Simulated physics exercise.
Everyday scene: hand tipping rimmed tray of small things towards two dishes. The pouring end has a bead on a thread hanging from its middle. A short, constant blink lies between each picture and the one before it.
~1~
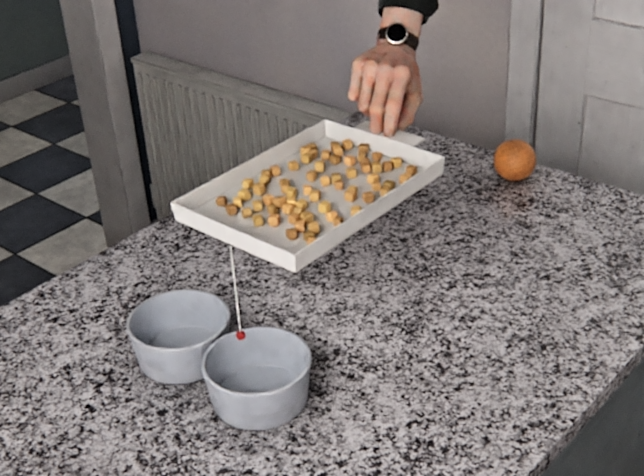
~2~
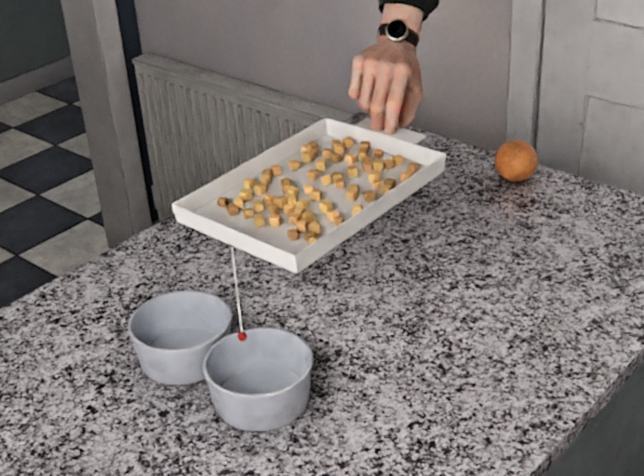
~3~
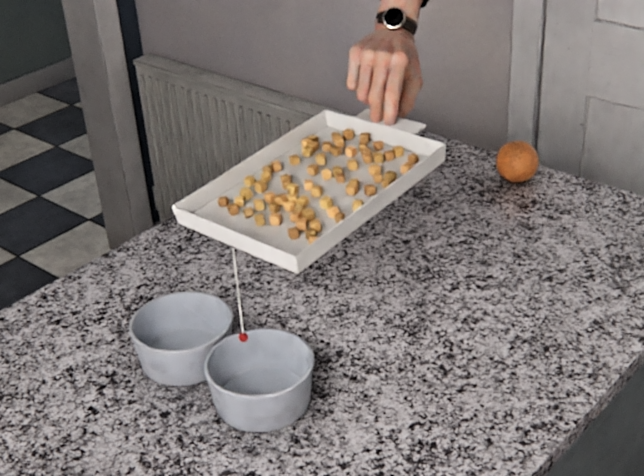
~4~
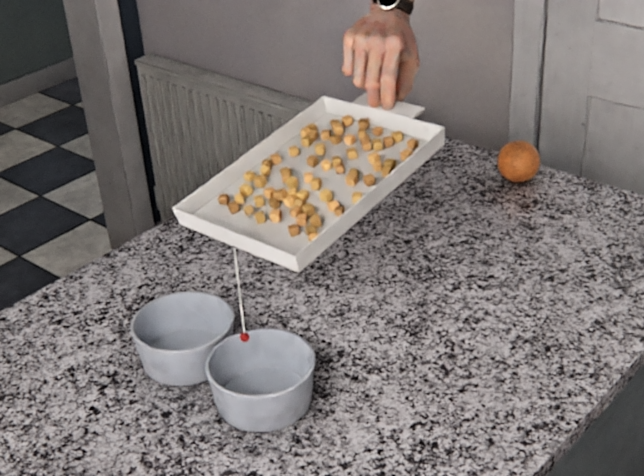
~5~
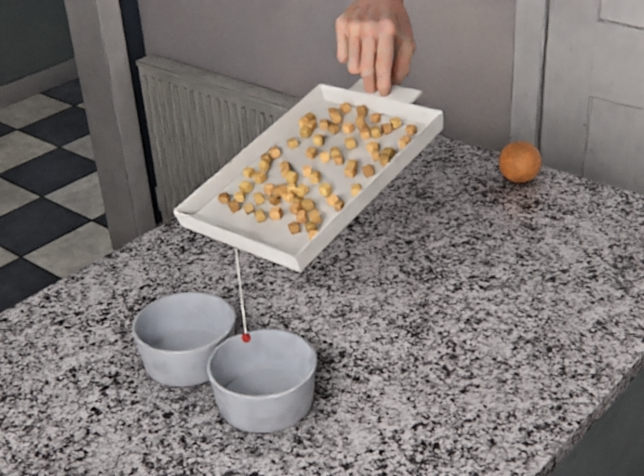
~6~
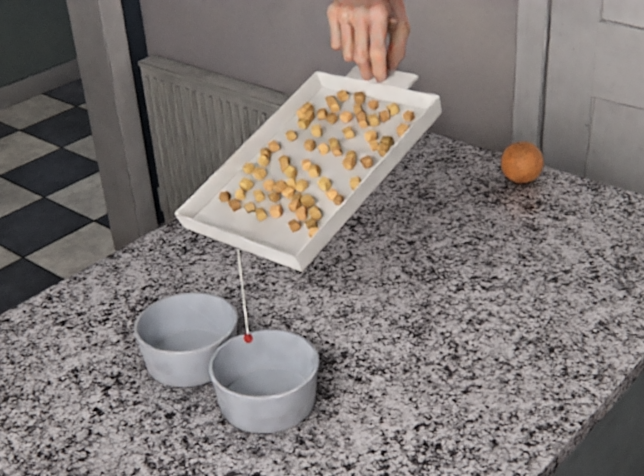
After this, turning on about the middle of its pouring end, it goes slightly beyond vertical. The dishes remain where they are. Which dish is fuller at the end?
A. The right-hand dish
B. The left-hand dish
B.
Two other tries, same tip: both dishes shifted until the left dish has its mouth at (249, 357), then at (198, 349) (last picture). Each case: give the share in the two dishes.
In order: 20 percent, then 80 percent.
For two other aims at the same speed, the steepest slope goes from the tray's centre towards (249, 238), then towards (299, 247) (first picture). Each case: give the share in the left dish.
Respectively 0 and 0 in a hundred.
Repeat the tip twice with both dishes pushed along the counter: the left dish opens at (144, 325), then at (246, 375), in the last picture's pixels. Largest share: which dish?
First place: The rightmost dish. Second place: The leftmost dish.
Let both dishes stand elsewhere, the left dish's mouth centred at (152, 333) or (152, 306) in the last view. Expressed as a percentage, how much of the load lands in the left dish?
Roughly 40% first, roughly 0% second.
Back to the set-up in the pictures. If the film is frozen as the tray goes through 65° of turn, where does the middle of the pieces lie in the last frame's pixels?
The middle of the pieces sits at roughly (222, 214).
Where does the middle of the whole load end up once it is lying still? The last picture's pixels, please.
Centre at rest: Close to (158, 394).
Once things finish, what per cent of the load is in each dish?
Per hundred pieces: Left dish roughly 30, right dish roughly 10.
Soon, tray tipped steeply; nearly all on the tray; a stray few in the air.
A while on, tray tipped past a quarter turn; about two thirds on the tray; a small part in the left dish; a small part outside both; a small part in the air.
Towards the end, tray tipped past a quarter turn; a small part in the right dish; about a third in the left dish; about two thirds outside both.
Finally, tray tipped past a quarter turn; a small part in the right dish; about a third in the left dish; about two thirds outside both.
